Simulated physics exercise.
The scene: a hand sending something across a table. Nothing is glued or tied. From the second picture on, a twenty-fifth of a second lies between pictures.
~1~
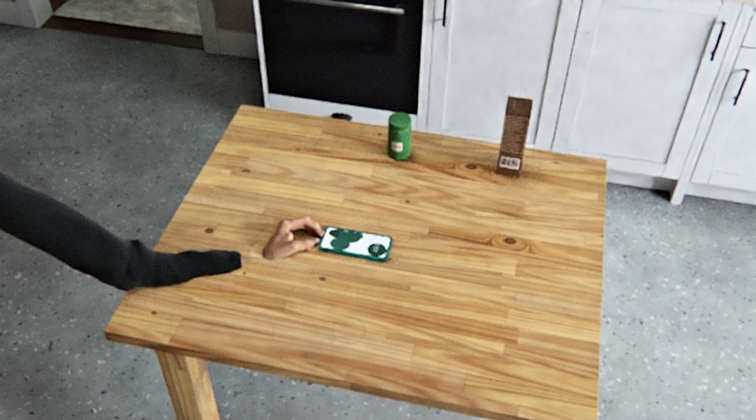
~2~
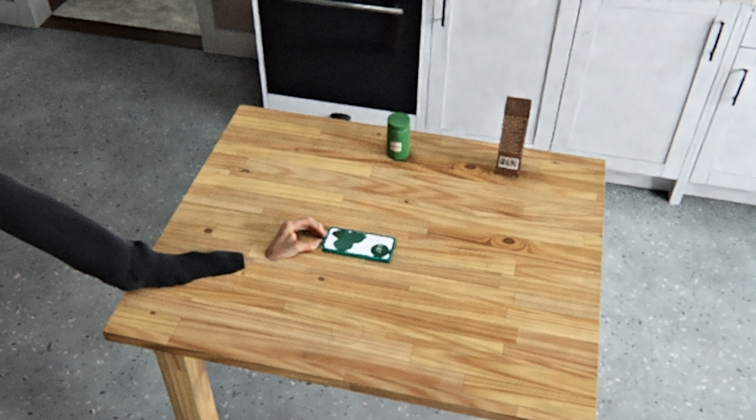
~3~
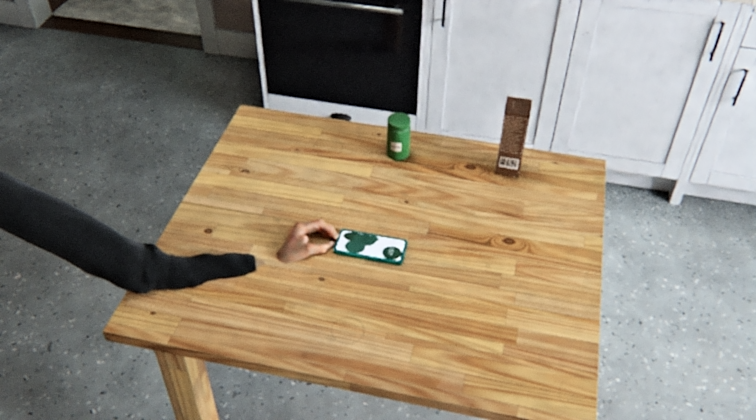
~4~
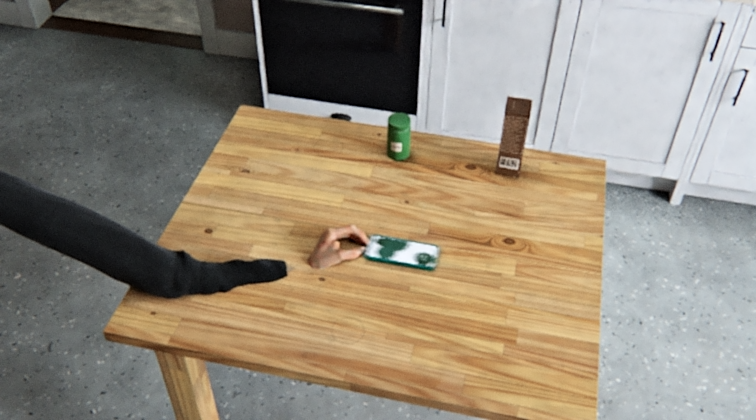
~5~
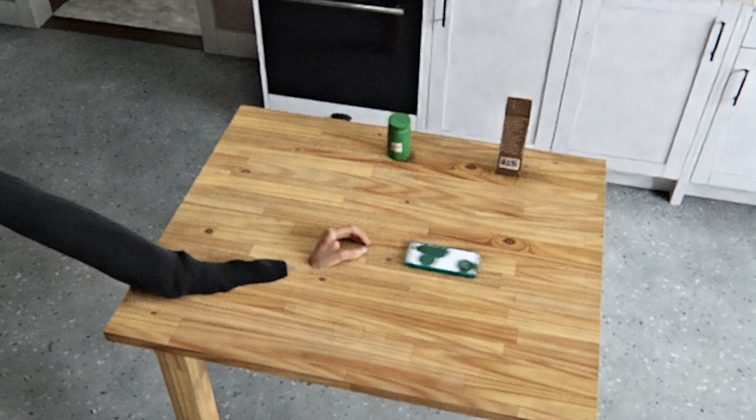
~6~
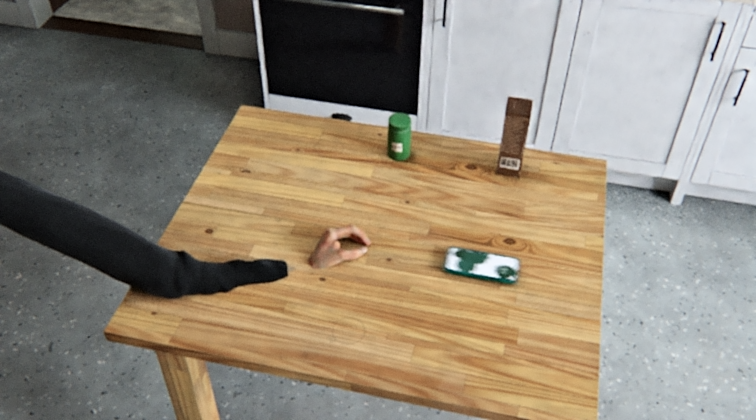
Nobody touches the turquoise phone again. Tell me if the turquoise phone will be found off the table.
The turquoise phone drops to the floor.
Then, 0.20 s past the last view, turquoise phone now off the table.
Then, 0.50 s past the last view, things are still on the move.
Finally, off the table, turquoise phone.
